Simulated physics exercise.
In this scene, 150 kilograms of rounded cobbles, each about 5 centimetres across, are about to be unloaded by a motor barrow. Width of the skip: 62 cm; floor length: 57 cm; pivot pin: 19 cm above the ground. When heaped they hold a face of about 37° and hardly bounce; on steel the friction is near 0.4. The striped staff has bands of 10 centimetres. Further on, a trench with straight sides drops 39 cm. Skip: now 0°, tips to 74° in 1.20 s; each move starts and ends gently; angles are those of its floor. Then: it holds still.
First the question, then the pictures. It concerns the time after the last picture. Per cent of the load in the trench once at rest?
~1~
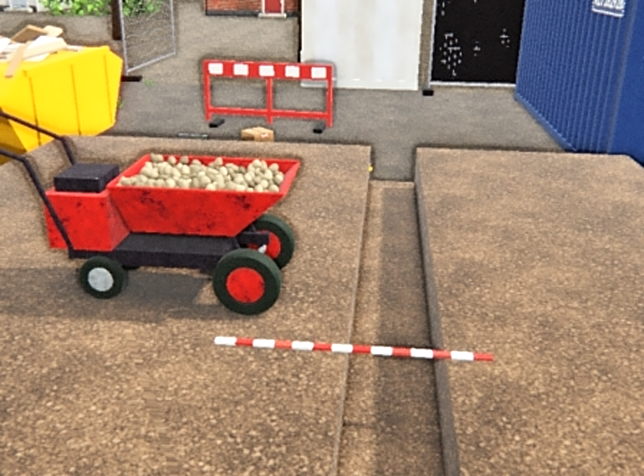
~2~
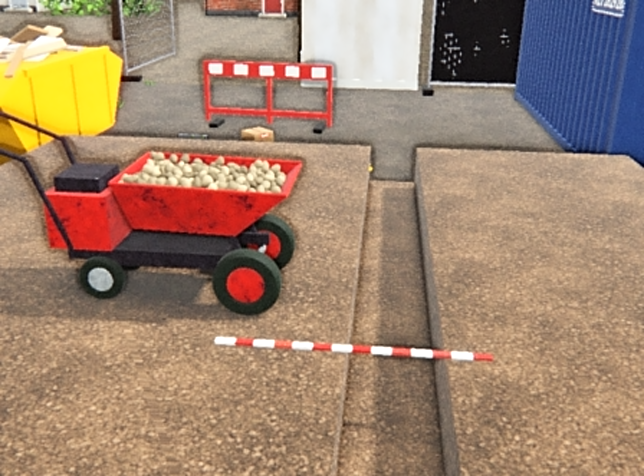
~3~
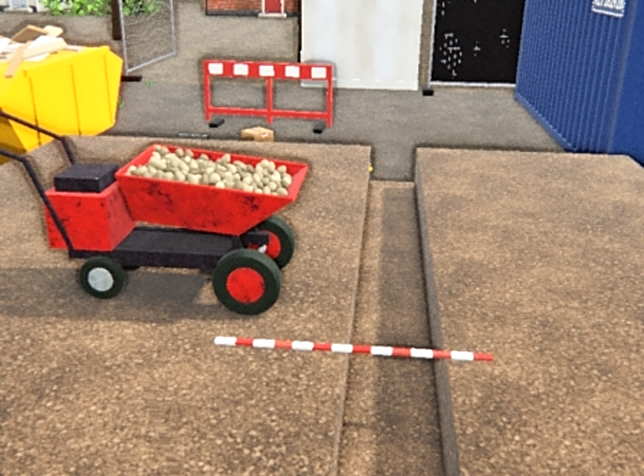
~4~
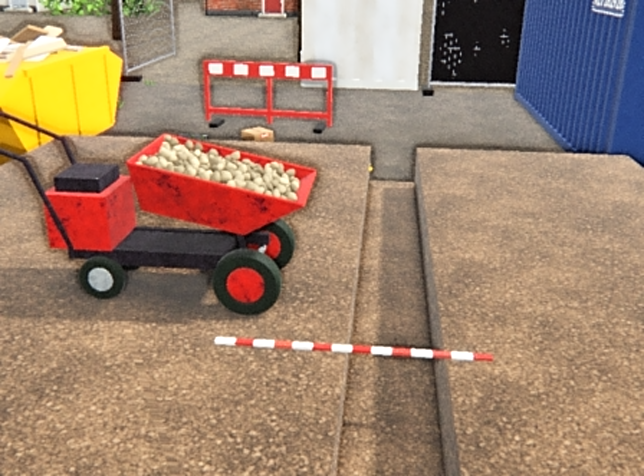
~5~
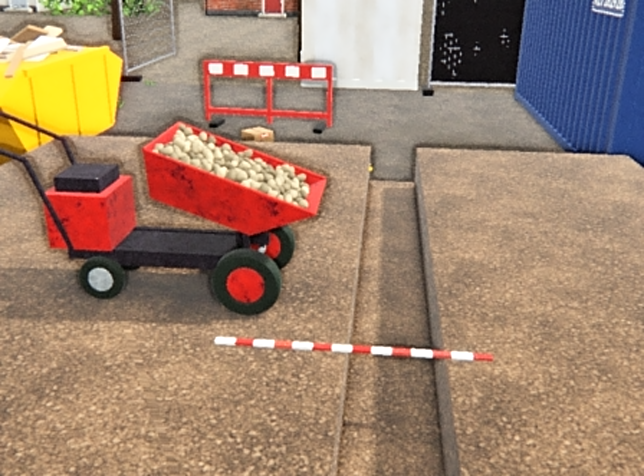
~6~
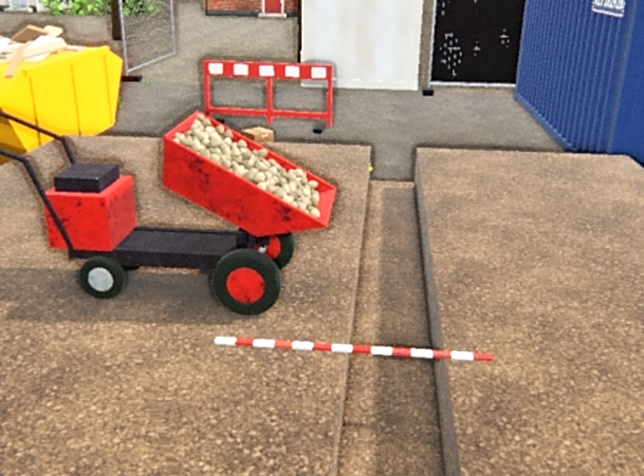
About 100 %.
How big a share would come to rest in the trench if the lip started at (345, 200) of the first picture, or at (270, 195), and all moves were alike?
The first start gives about 50 per cent, the second about 100.
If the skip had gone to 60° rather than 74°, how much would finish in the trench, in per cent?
It would come to about 100 percent.
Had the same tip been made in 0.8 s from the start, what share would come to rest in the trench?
Roughly 100% would finish there.
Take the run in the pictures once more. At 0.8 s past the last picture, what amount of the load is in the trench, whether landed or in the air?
I'd put it near 70 per cent.
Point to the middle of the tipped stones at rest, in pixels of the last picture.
The stones end up centred near (401, 348).
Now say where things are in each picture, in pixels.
In the first picture, lip at (284, 195), floor tilted 0°, highest stones at (181, 167).
In the second picture, lip at (286, 196), floor tilted 1°, highest stones at (180, 165).
In the third picture, lip at (293, 200), floor tilted 5°, highest stones at (167, 158).
In the fourth picture, lip at (303, 206), floor tilted 12°, highest stones at (172, 147).
In the fifth picture, the skip is at 19°, its lip at (315, 214); the top of the load is at (183, 138).
In the sixth picture, lip at (326, 226), floor tilted 28°, highest stones at (198, 128).
Then, 0.4 s after the last picture the floor is at 62°, 99 % in the skip, 1 % in the trench; the foremost stones are at (362, 260).
Then, 0.8 s after the last picture the floor is at 74°, 28 % in the skip, 72 % in the trench; the foremost stones are at (430, 339).
Then, 1.1 s after the last picture the floor is at 74°, 3 % in the skip, 97 % in the trench; the foremost stones are at (431, 337).
Then, 3.1 s after the last picture the floor is at 74°, 0 % in the skip, 100 % in the trench; the foremost stones are at (431, 341).
